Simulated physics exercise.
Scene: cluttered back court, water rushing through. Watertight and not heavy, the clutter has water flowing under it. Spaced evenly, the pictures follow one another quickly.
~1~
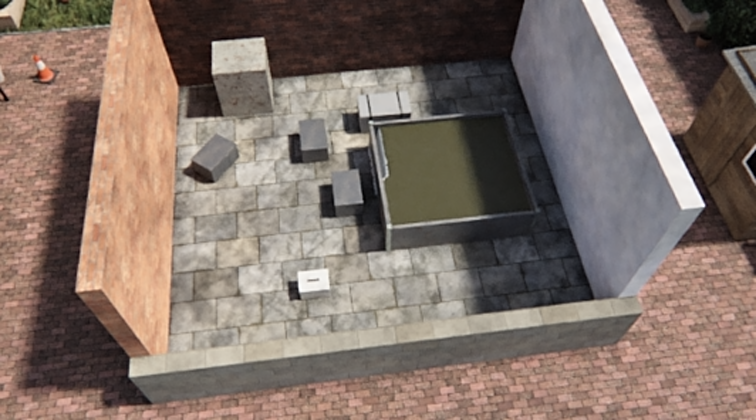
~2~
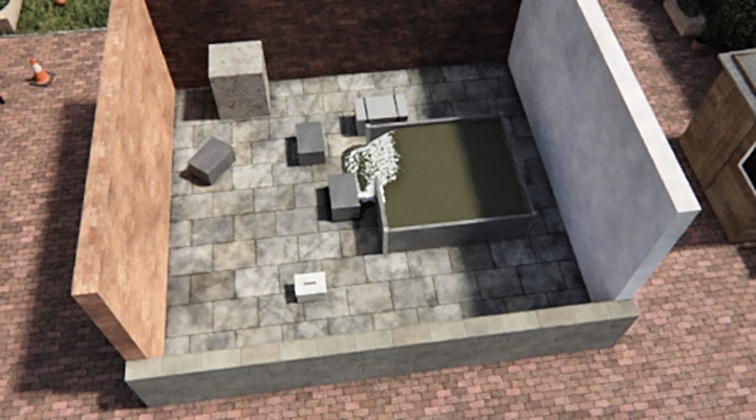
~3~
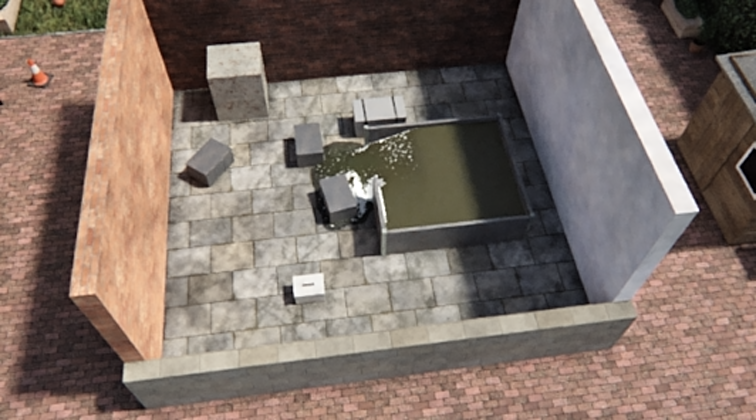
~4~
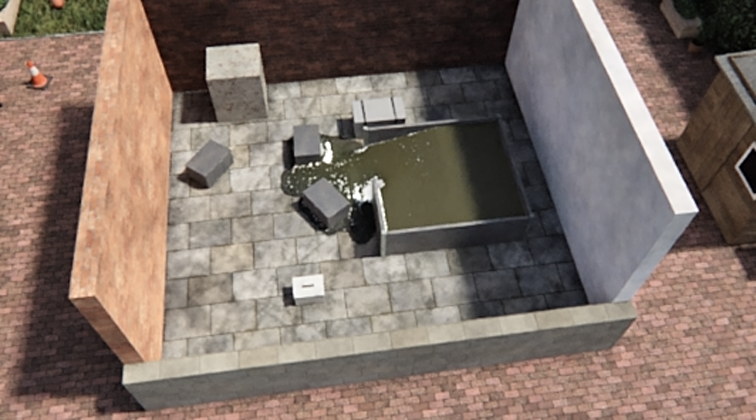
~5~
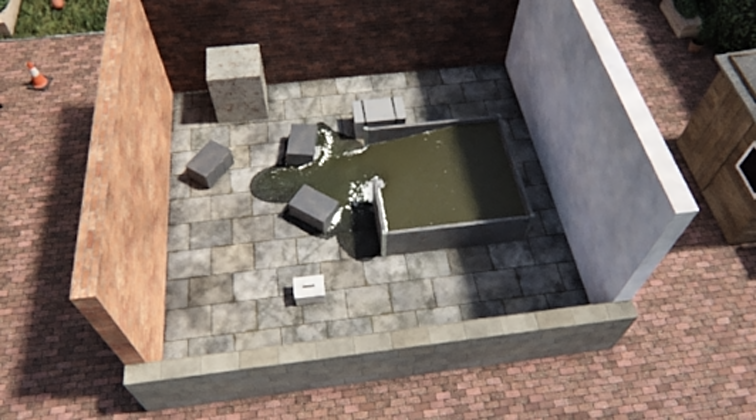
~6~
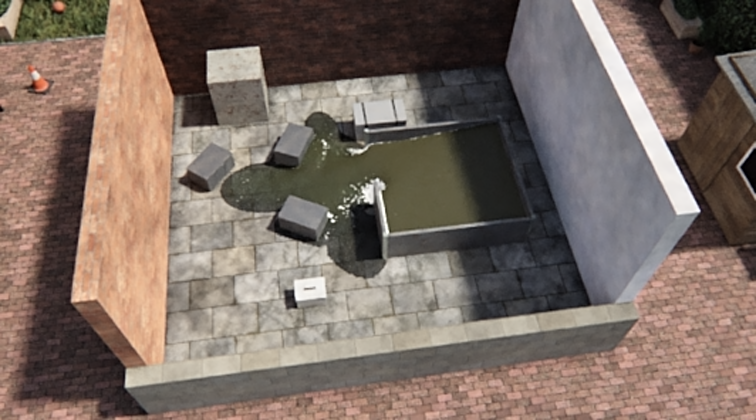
To begin with, murky green water fills a low-walled tank in a paved court scattered with grey crates. The water bursts through the tank's left side in white froth and spreads leftward across the paving, pushing the nearest crate a short way left, then nudging another slightly as the pool widens.
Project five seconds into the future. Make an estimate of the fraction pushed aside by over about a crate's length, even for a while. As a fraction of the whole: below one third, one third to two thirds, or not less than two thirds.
The fraction is one third to two thirds.
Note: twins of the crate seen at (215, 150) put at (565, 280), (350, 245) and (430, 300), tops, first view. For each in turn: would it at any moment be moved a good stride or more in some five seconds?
Okay, in order the twins go nowhere much, nowhere much, nowhere much.
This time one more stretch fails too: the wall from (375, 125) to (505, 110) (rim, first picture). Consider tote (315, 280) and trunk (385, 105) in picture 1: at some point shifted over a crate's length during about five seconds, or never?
Taking them in turn: Distance not reached and distance reached.
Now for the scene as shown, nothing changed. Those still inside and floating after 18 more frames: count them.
I get 2.
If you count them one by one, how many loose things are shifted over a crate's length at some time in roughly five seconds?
That works out to 3.
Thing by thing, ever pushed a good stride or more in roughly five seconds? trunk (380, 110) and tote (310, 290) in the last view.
In order: Did not reach it, then did not reach it.
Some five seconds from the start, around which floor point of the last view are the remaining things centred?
The average lands at about (275, 197).
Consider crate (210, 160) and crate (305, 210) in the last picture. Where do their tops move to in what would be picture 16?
About (178, 140) and (275, 254).
A moment on, 2 of 5 are well off their spots; 0 afloat.
Next, 3 of 5 are well off their spots; 1 afloat.
Later, 3 of 5 are well off their spots; 2 afloat.
In the end, 2 of 5 are well off their spots, and 3 have been at some point; 2 afloat.
